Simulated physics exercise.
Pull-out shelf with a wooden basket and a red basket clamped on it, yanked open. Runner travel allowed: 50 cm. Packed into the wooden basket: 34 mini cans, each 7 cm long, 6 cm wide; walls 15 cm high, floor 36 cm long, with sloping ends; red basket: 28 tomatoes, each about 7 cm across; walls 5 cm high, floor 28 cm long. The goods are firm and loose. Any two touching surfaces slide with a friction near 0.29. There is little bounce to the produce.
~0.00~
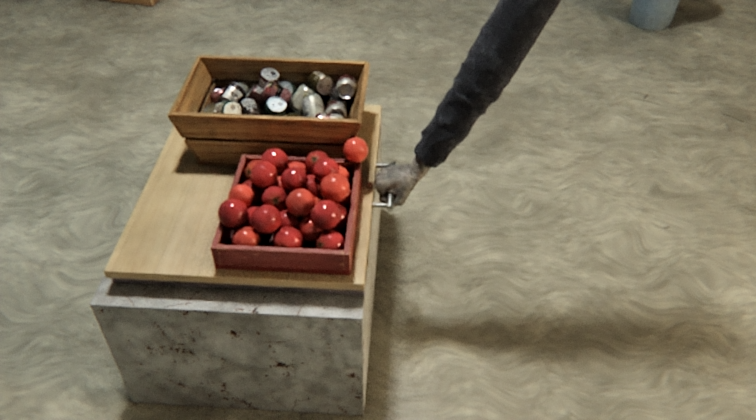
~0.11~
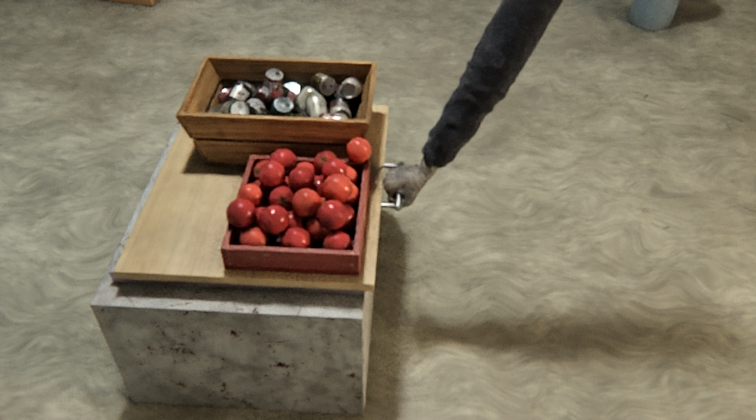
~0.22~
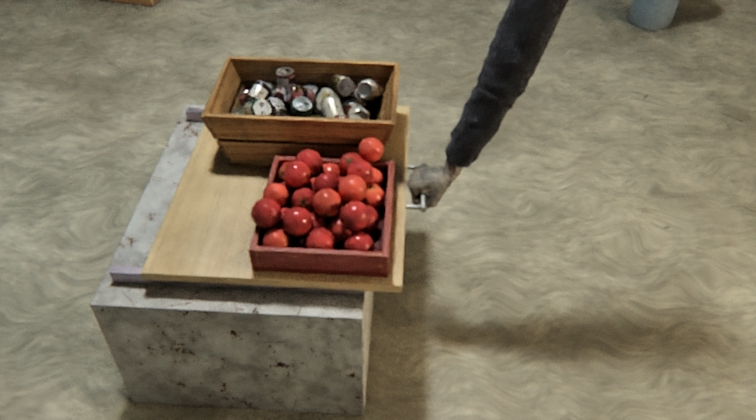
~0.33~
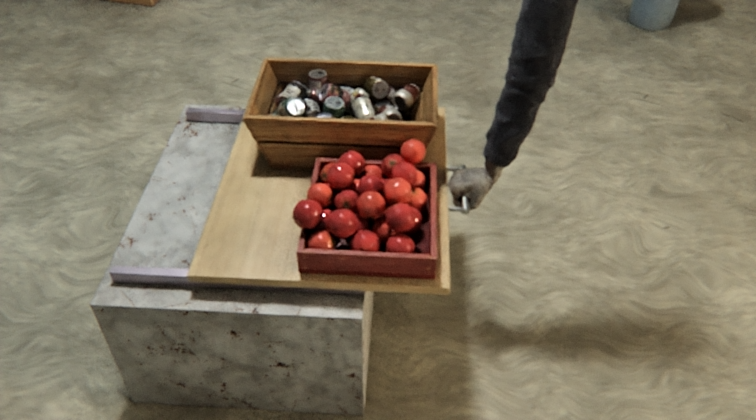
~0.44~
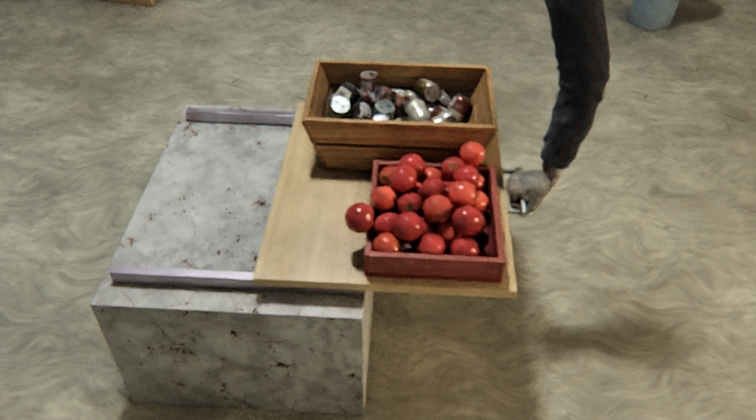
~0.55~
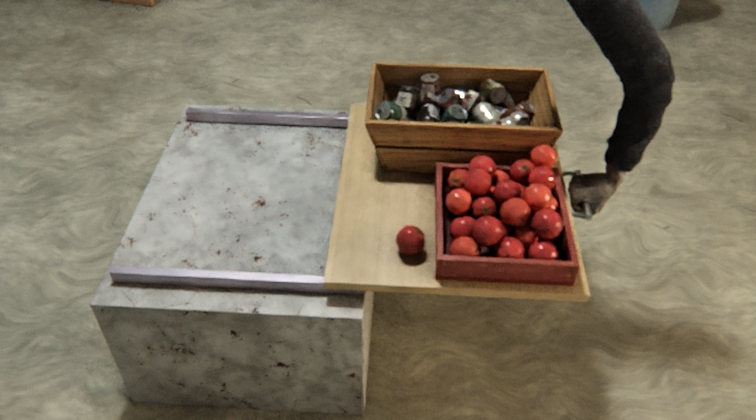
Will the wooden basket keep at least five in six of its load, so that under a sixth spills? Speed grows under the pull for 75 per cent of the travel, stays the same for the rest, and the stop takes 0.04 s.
Yes, less than a sixth spills.
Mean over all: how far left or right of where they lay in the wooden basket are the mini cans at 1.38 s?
On average they sit some 4 cm further right.
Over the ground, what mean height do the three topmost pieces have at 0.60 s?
About 62 cm.
After 0.60 s, 0 of 34 out of the wooden basket and 4 of 28 out of the red basket.
After 0.72 s, 1 of 34 out of the wooden basket and 6 of 28 out of the red basket.
After 0.94 s, 2 of 34 out of the wooden basket and 7 of 28 out of the red basket.
When it is over (at 1.38 s), 2 of 34 out of the wooden basket and 9 of 28 out of the red basket. Asked share, 2 of 34, 6 per cent.
